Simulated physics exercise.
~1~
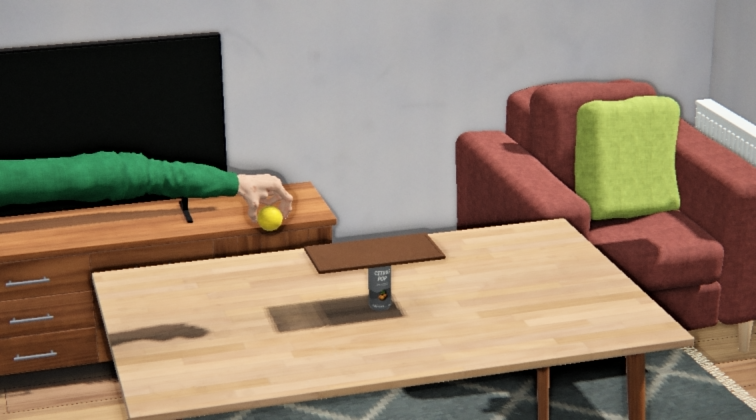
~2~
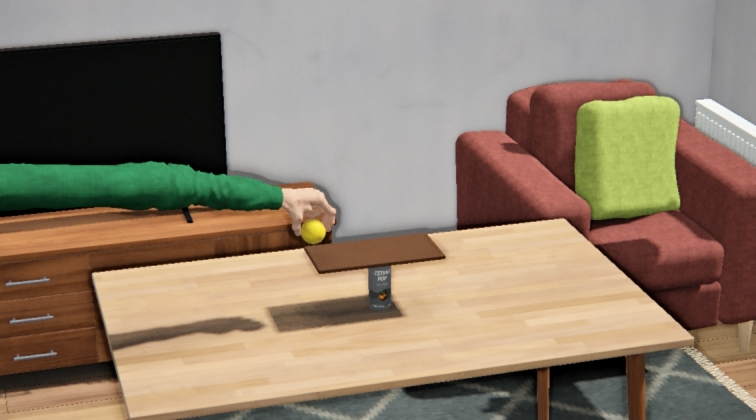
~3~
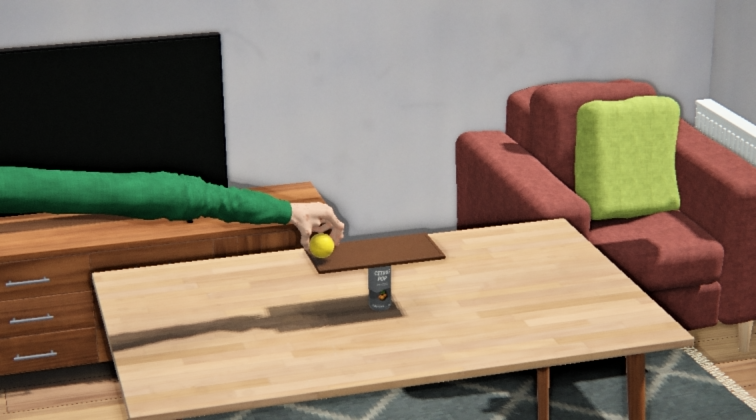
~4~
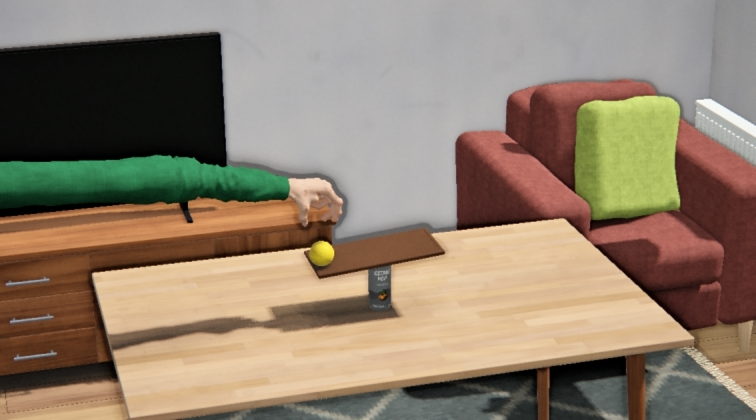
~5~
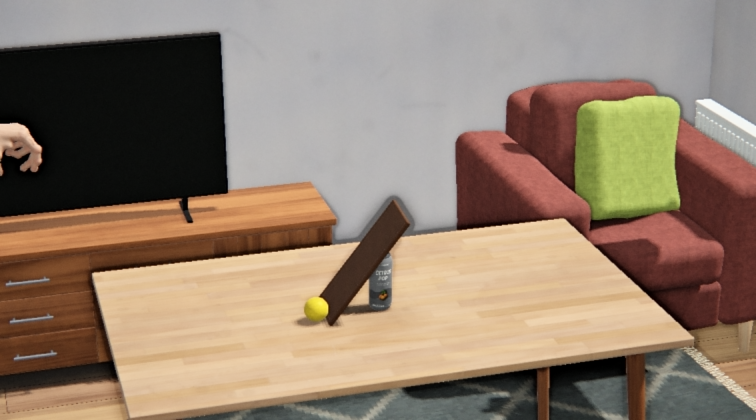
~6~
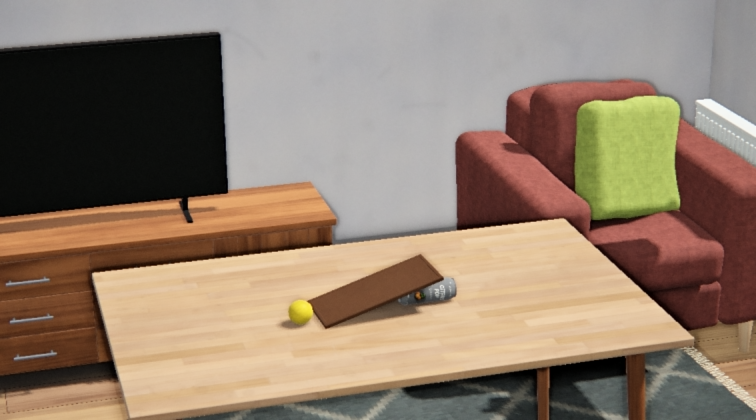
In a living room, a brown board rests flat on top of an upright grey can on a light wooden table, with a television and a red armchair behind. A hand in a green sleeve reaches in from the left, carrying a yellow lemon toward the board. It lowers the lemon onto the board's left end, then lets go and draws back. The board tips steeply down to the left, and the lemon drops to the tabletop. The can topples onto its side, leaving the board leaning over it and the lemon lying just to the left.
